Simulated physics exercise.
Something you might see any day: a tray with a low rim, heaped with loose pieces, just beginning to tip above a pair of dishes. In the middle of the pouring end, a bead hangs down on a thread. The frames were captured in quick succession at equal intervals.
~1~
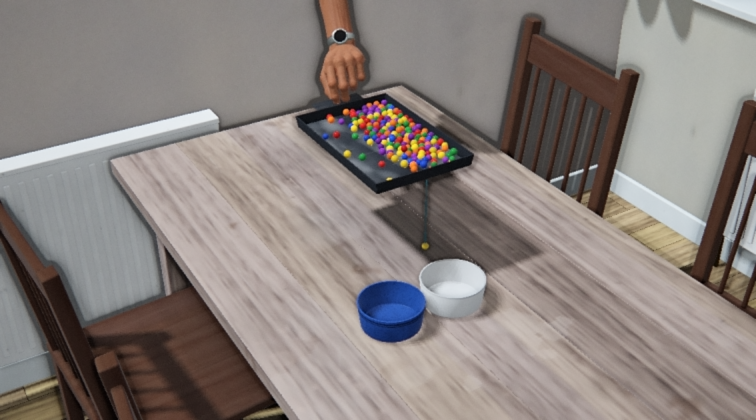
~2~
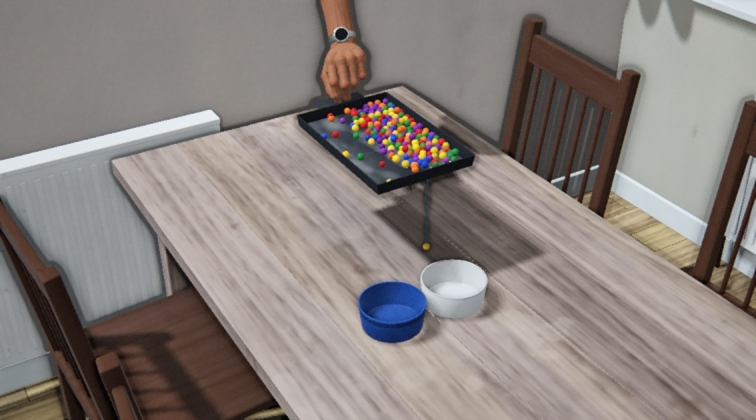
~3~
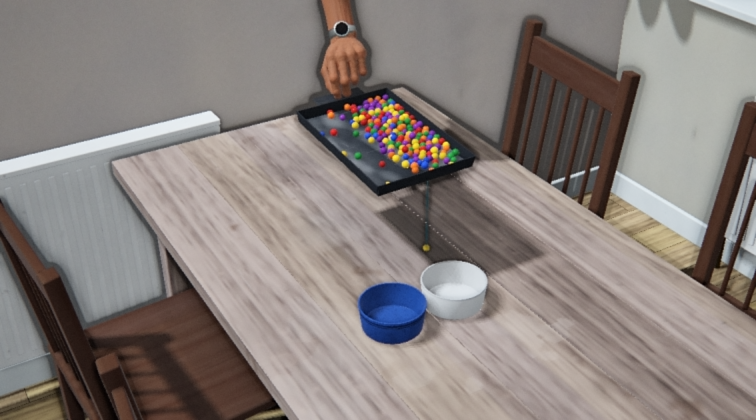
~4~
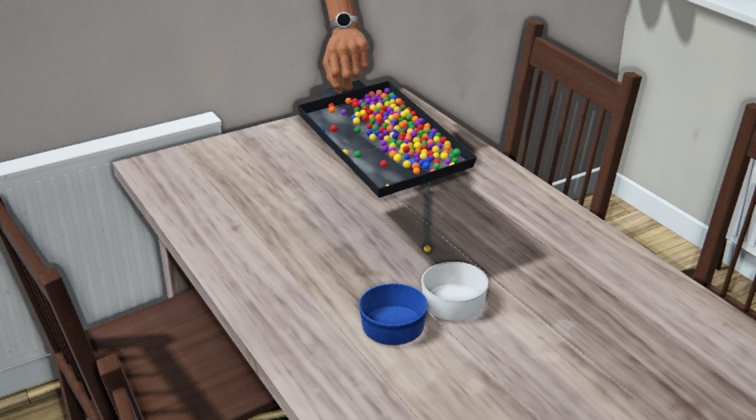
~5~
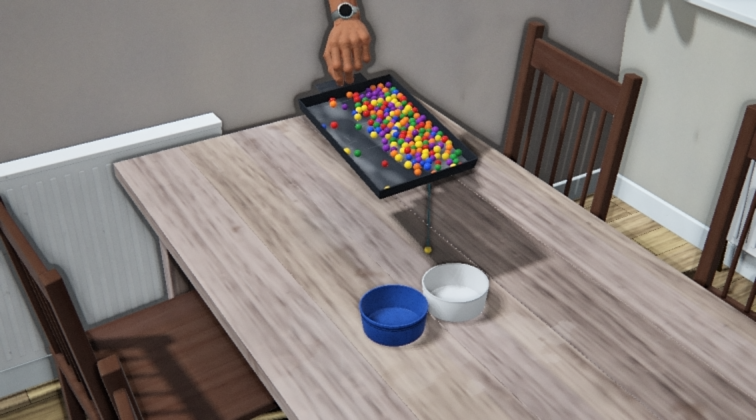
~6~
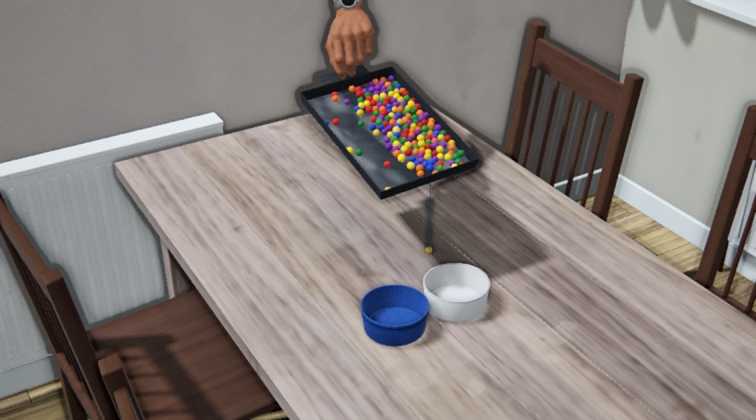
A hand gradually tilts a black tray of colourful beads above blue and white dishes.
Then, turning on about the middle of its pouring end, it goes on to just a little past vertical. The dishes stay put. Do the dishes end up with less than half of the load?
No, they get over half.
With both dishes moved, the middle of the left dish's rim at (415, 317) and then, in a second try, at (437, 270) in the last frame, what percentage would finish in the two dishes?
20 and 30 in a hundred.
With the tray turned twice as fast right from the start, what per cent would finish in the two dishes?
Around 70 percent.
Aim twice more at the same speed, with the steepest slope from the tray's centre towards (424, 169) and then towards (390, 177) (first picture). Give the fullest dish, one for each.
Well, the one to the right comes out on top first, then the one to the left.
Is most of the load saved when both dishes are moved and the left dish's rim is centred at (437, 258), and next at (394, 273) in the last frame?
Short of half and then Short of half.
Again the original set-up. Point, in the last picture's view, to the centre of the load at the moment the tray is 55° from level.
Look around (418, 148) in the last picture.
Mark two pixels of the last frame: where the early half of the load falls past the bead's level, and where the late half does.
The first part passes (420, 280); everything after passes (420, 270).
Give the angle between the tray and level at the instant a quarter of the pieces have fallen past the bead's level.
About 85° of tilt.
Soon, tray tipped steeply; nearly all on the tray; a stray few in the left dish; a stray few in the right dish; a stray few in the air.
A while on, tray tipped right over; about a third on the tray; about a quarter in the left dish; a small part in the right dish; a small part outside both; about a quarter in the air.
Towards the end, tray tipped past a quarter turn; about a third in the left dish; about a third in the right dish; about a quarter outside both.
Finally, tray tipped past a quarter turn; about a third in the left dish; about a third in the right dish; about a quarter outside both.
